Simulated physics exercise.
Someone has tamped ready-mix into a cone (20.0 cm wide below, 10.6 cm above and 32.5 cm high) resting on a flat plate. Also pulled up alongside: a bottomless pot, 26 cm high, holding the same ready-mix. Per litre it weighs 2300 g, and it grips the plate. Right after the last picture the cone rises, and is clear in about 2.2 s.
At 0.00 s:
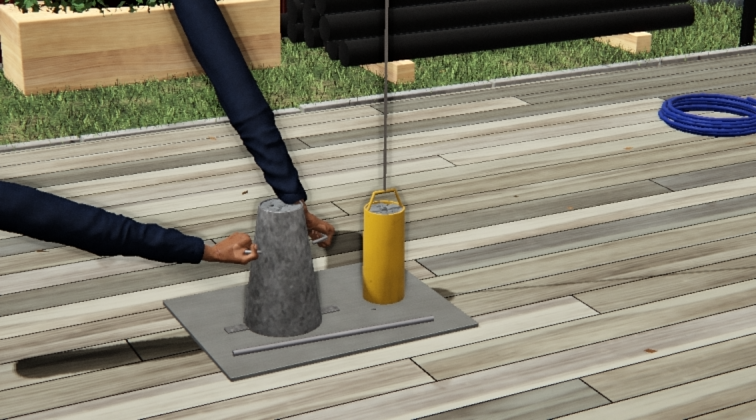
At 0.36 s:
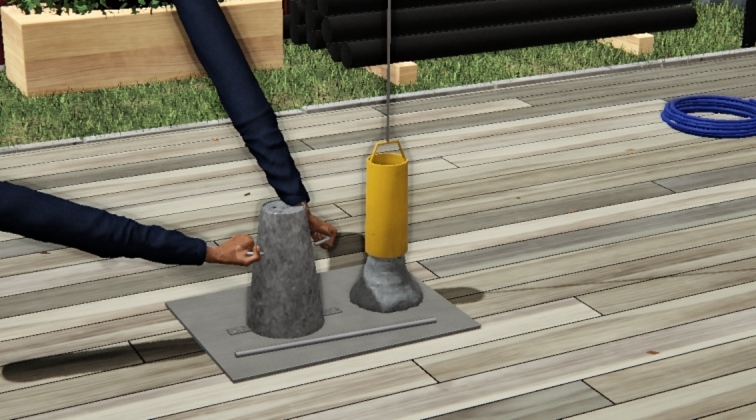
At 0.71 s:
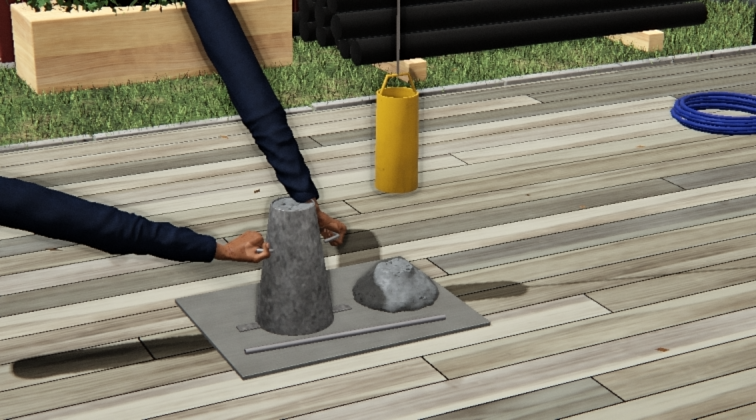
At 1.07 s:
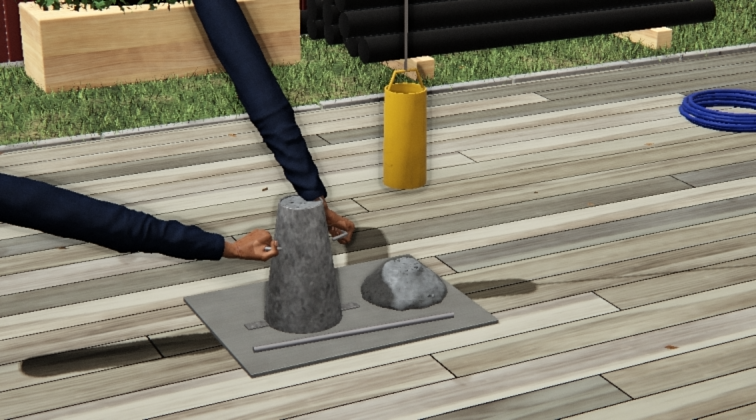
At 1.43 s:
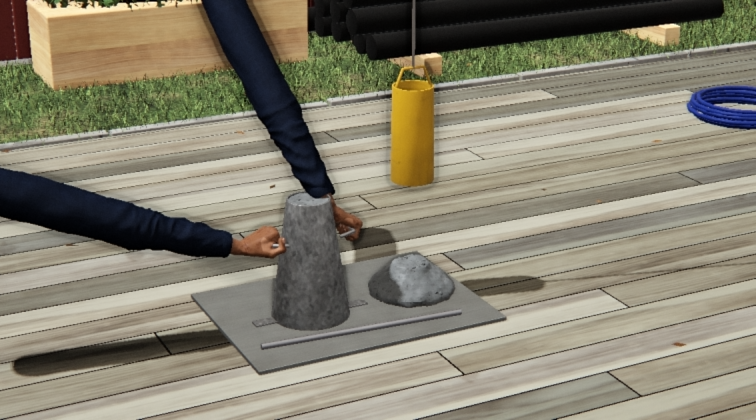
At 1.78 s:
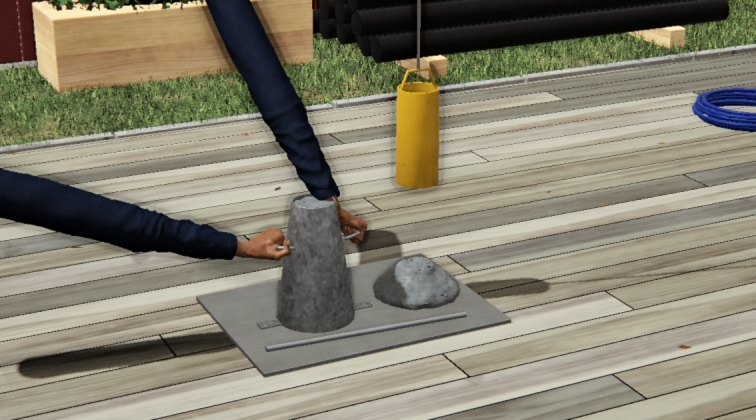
Hands steadying a grey cone on a flat plate as a yellow cylinder lifts away beside it, leaving a slumped grey heap.
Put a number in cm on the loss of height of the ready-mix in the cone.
It comes to roughly 22 cm.
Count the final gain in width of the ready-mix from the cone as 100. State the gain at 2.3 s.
I'd say around 60 in a hundred.
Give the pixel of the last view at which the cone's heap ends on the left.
The pixel is about (247, 320).
After 2.3 s, the cone is up 6.8 cm; the ready-mix has come down 13 cm to 20 cm and is 29 cm wide.
After 2.9 s, the cone is up 21 cm; the ready-mix has come down 21 cm to 11 cm and is 36 cm wide.
After 3.4 s, the cone is up 32 cm; the ready-mix has come down 21 cm to 11 cm and is 36 cm wide.
After 4.1 s, the cone is clear; the ready-mix has come down 21 cm to 11 cm and is 36 cm wide.
After 4.7 s, at rest, the cone is clear; the ready-mix has come down 22 cm to 11 cm and is 36 cm wide.
